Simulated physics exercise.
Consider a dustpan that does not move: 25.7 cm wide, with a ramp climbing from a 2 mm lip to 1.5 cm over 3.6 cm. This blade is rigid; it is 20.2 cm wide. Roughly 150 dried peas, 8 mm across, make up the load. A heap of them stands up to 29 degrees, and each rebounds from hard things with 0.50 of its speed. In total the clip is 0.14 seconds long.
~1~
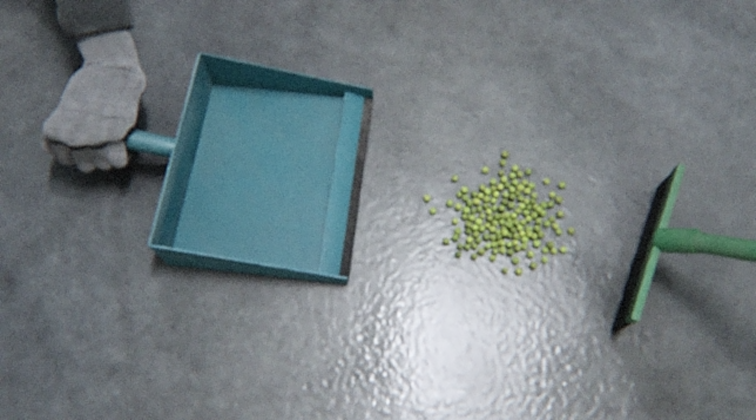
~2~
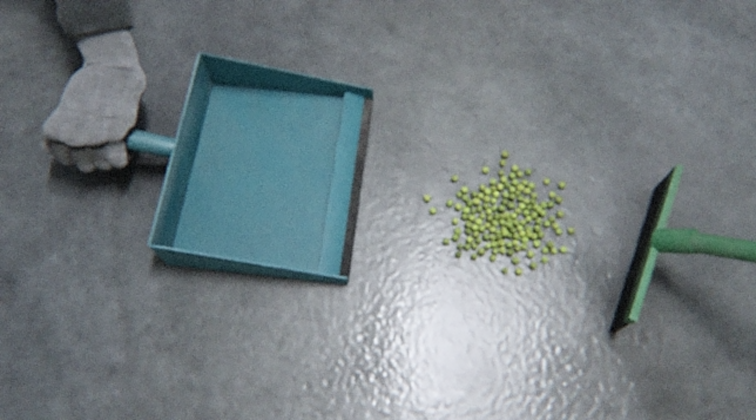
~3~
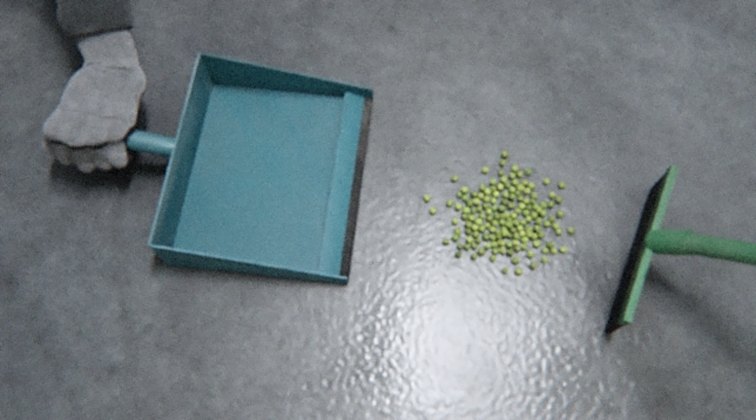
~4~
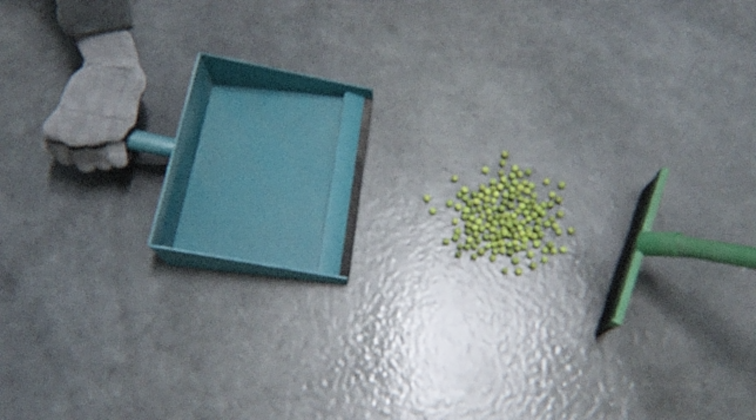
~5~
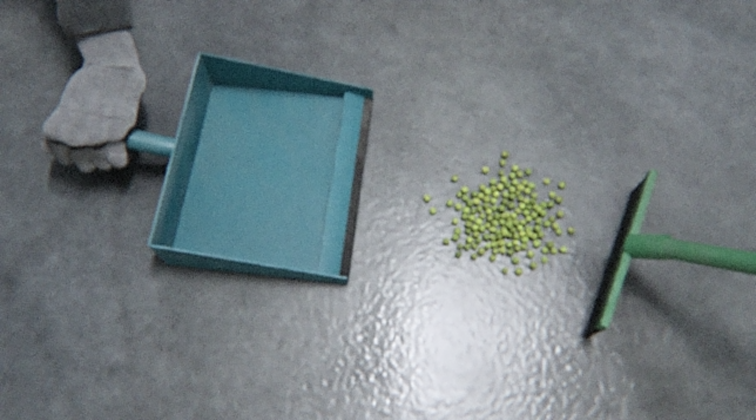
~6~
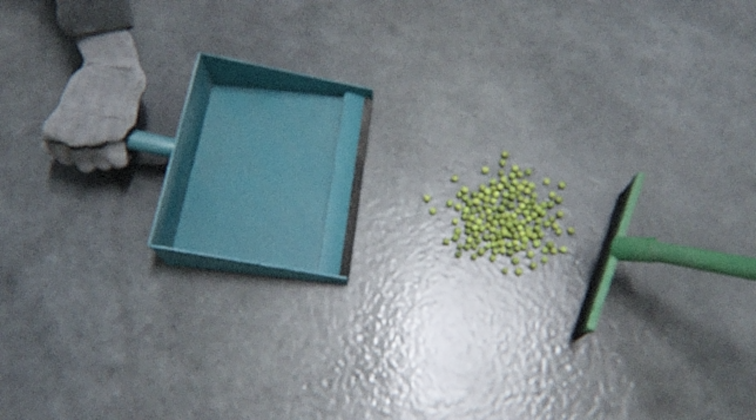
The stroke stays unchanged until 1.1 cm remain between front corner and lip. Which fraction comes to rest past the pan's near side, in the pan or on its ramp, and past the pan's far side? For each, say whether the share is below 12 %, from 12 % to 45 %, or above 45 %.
In the end near side: Small, pan: Small, far side: Small.
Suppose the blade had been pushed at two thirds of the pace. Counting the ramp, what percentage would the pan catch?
Then roughly 0 per cent.
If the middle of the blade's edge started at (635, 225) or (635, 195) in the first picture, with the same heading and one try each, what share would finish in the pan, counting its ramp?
0 and 0 per cent, roughly.
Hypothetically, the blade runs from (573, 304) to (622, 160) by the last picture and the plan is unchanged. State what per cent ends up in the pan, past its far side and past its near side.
Pan 10; far 10; near 0.
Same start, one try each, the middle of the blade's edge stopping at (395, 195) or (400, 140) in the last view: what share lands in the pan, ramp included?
Around 10 per cent, and around 15 per cent.
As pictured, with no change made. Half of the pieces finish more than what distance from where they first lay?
Somewhere around 8 centimetres.
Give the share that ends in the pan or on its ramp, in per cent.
Near 0 in every hundred.
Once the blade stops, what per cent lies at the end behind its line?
Near 55 percent, give or take.
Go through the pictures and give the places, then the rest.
In the first frame, blade from (632, 319) to (677, 172), moved 0.0 cm, 0 of the pieces shifted so far; middle of the pieces at (507, 215); pan at (261, 176).
In the second frame, blade from (630, 319) to (675, 172), moved 0.2 cm, 0 of the pieces shifted so far; middle of the pieces at (507, 215).
In the third frame, blade from (624, 320) to (670, 173), moved 0.9 cm, 0 of the pieces shifted so far; middle of the pieces at (507, 215).
In the fourth frame, blade from (615, 322) to (661, 175), moved 2.0 cm, 0 of the pieces shifted so far; middle of the pieces at (507, 215).
In the fifth frame, blade from (602, 325) to (650, 177), moved 3.4 cm, 0 of the pieces shifted so far; middle of the pieces at (507, 215).
In the sixth frame, blade from (588, 328) to (637, 179), moved 5.0 cm, 0 of the pieces shifted so far; middle of the pieces at (507, 215); pan at (261, 176).
Then, 0.25 s after the last picture, middle of the blade 17 cm from the lip; 0 % over the lip, far side 0 %, near side 0 %.
Then, 0.42 s after the last picture, middle of the blade 9 cm from the lip; 0 % over the lip, far side 0 %, near side 0 %.
Then, 0.70 s after the last picture, middle of the blade 4 cm from the lip; 0 % over the lip, far side 0 %, near side 5 %.
In the end, near side 5 %, pan 0 %, far side 0 %, in front of the lip or behind the blade 95 %.
